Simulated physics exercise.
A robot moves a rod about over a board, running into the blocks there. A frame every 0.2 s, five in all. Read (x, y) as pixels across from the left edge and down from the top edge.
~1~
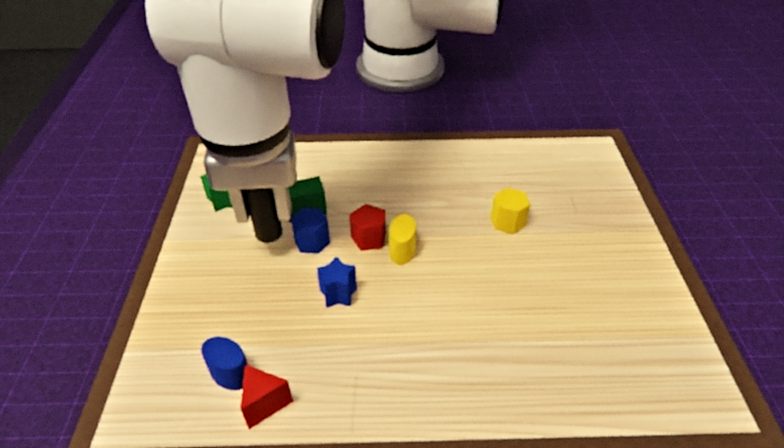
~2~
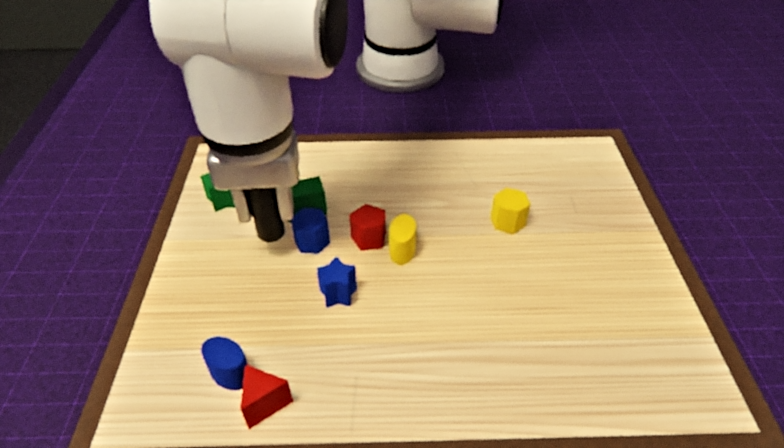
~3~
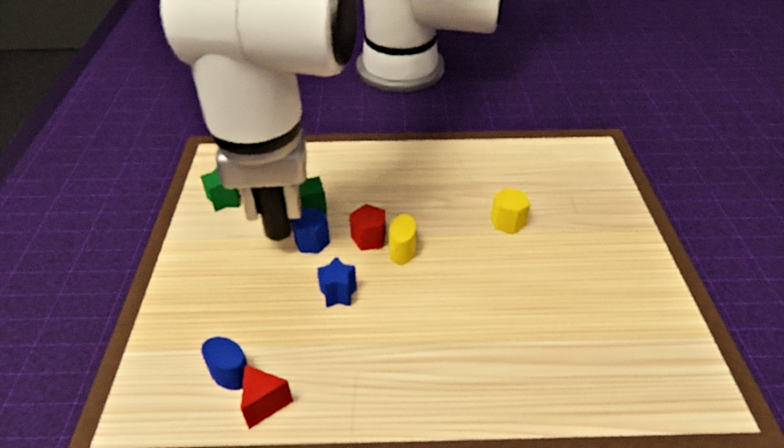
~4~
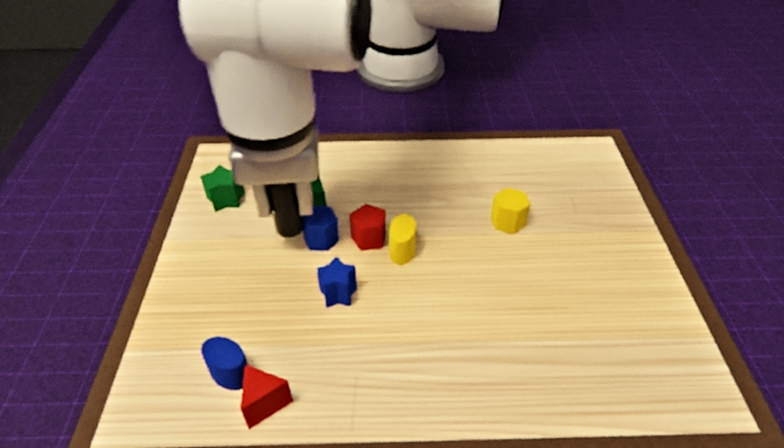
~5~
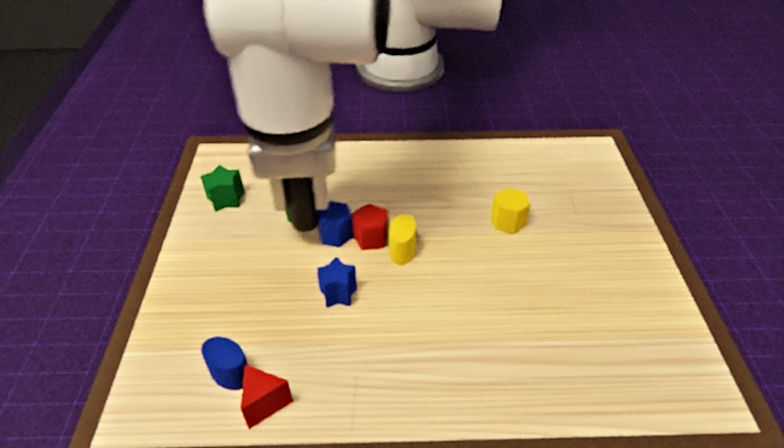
A white robot arm holding a dark rod reaches over a pale wooden board with a brown edge, seen from above at a fixed angle against purple flooring. Green and blue blocks sit near the rod, red and yellow ones to the right, and more blue and red ones lower left. The arm slides right, nudging the blue block against the red one and covering a green block.
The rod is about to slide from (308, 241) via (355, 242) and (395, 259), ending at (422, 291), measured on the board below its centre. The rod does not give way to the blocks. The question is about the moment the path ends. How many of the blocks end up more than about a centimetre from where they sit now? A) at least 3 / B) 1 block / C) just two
I'll go with A - at least 3.
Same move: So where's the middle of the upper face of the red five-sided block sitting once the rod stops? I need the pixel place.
I expect it at (401, 206).
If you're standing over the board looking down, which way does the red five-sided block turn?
From overhead, clockwise.
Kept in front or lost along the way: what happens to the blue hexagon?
I think it loses its spot in front.
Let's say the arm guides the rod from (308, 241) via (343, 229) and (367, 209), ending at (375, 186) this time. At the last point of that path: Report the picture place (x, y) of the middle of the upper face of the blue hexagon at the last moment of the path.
Close to (398, 181).
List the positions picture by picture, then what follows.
Rod tip (269, 235); block tops, green oblong (302, 187); blue hexagon (309, 219); red five-sided block (368, 216); yellow oval block (403, 227), in the first picture.
Rod (272, 234); blocks unchanged, in the second picture.
Rod (279, 233); blocks unchanged, in the third picture.
Rod (290, 230); blue hexagon (319, 216), in the fourth picture.
Rod (305, 224); green oblong hidden; blue hexagon (334, 212); red five-sided block (370, 215); yellow oval block (403, 227), in the fifth picture.
What follows on the original path. One third of the way, rod (355, 225); blue hexagon (367, 200), turned 40° anticlockwise; red five-sided block (399, 207), turned 45° clockwise; yellow oval block (408, 229), turned 20° clockwise.
Two thirds of the way, rod (396, 242); blue hexagon (368, 199), turned 45° anticlockwise; red five-sided block (401, 206), turned 50° clockwise; yellow oval block (422, 232), turned 15° anticlockwise.
At the end, rod (423, 274); green oblong in place; blue hexagon (368, 199), turned 45° anticlockwise; red five-sided block (401, 206), turned 50° clockwise; yellow oval block (430, 236), turned 55° anticlockwise.
